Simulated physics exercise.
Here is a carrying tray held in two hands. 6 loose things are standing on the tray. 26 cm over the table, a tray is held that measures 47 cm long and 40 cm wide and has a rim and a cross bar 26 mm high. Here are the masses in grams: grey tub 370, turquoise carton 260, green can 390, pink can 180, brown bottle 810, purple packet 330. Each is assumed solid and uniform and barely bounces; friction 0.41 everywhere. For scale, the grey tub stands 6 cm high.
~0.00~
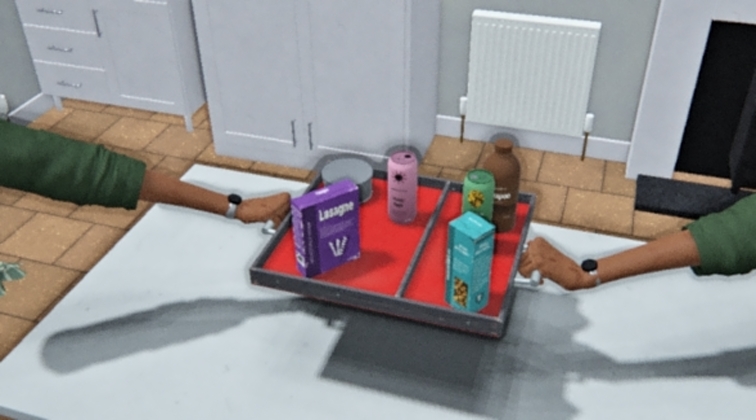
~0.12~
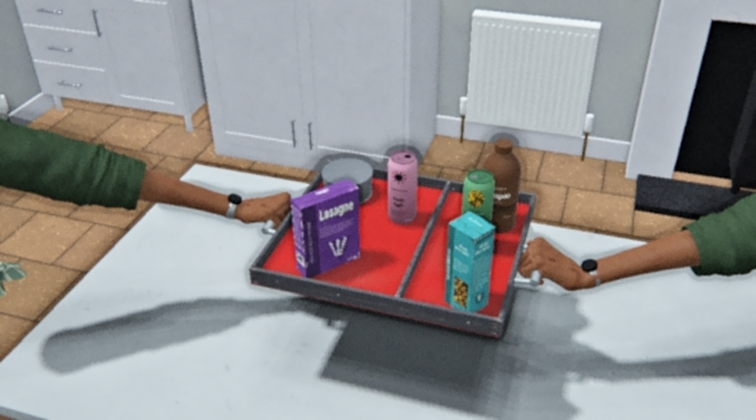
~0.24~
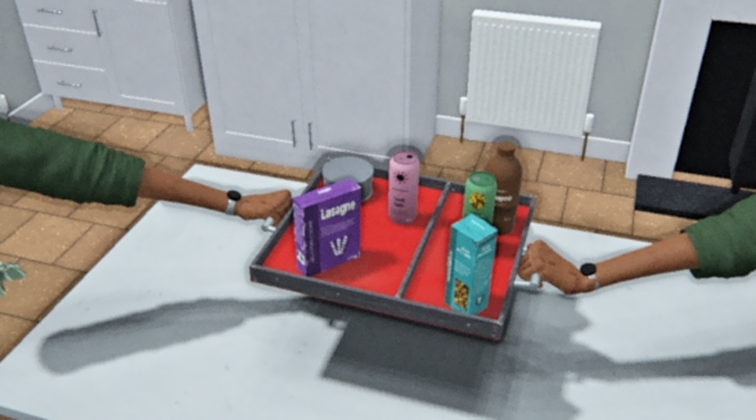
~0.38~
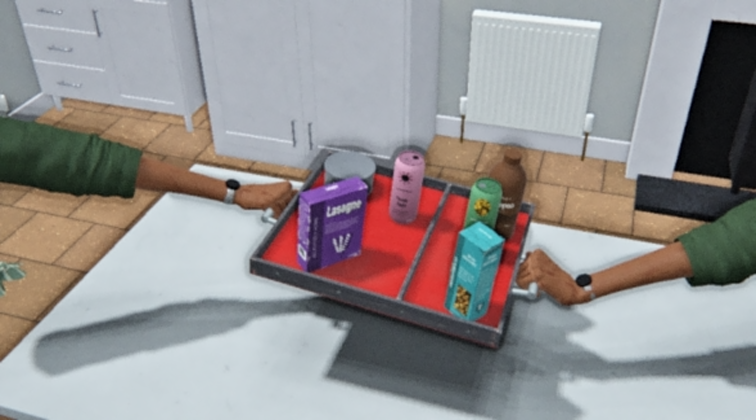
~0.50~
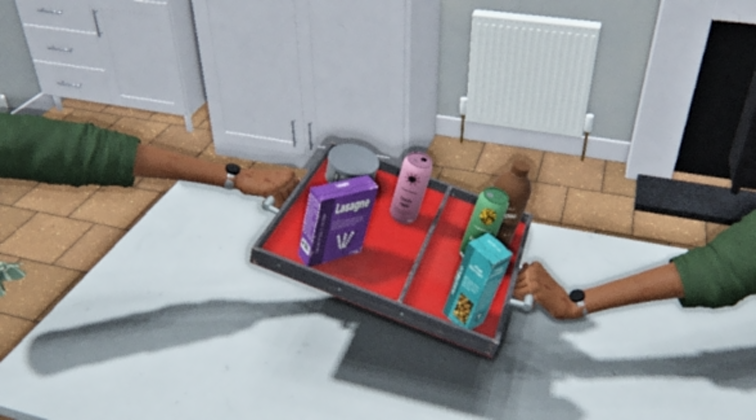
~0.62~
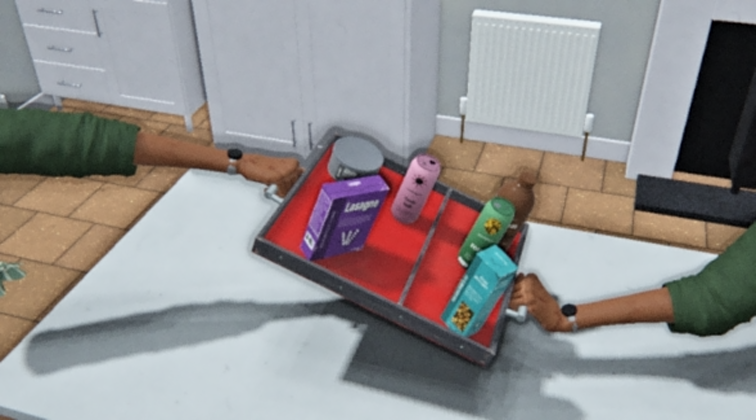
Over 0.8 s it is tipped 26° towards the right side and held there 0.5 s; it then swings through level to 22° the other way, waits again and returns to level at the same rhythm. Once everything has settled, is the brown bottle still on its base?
Still standing afterwards.
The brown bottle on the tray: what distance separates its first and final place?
Around 4 centimetres.
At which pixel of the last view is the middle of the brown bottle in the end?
It winds up close to (480, 181).
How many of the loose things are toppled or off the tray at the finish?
The tally is 4.
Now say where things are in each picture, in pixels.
In the first frame, tray level; brown bottle (500, 184); grey tub (348, 182).
In the second frame, tray level; green can (477, 212); pink can (403, 189).
In the third frame, tray tilted 2°, right edge down; purple packet (328, 229); grey tub (348, 180).
In the fourth frame, tray tilted 6°, right edge down; turquoise carton (473, 275); green can (481, 219).
In the fifth frame, tray tilted 13°, right edge down; pink can (411, 189); purple packet (337, 222).
In the sixth frame, tray tilted 20°, right edge down; grey tub (355, 163).
After 1.32 s, tray tilted 26°, right edge down; turquoise carton, green can and purple packet now off the tray; brown bottle slid 2 cm near (517, 226); pink can on its side.
After 2.02 s, tray tilted 17°, left edge down; brown bottle slid 2 cm near (494, 161); pink can on its side; grey tub slid 15 cm.
At rest (4.0 s), off the tray and tipped over, turquoise carton, green can and purple packet; tipped over on the tray, pink can; not toppled but over 5 cm from the start, grey tub; the last one in place, give or take 5 cm. In the last view, brown bottle near (480, 181).
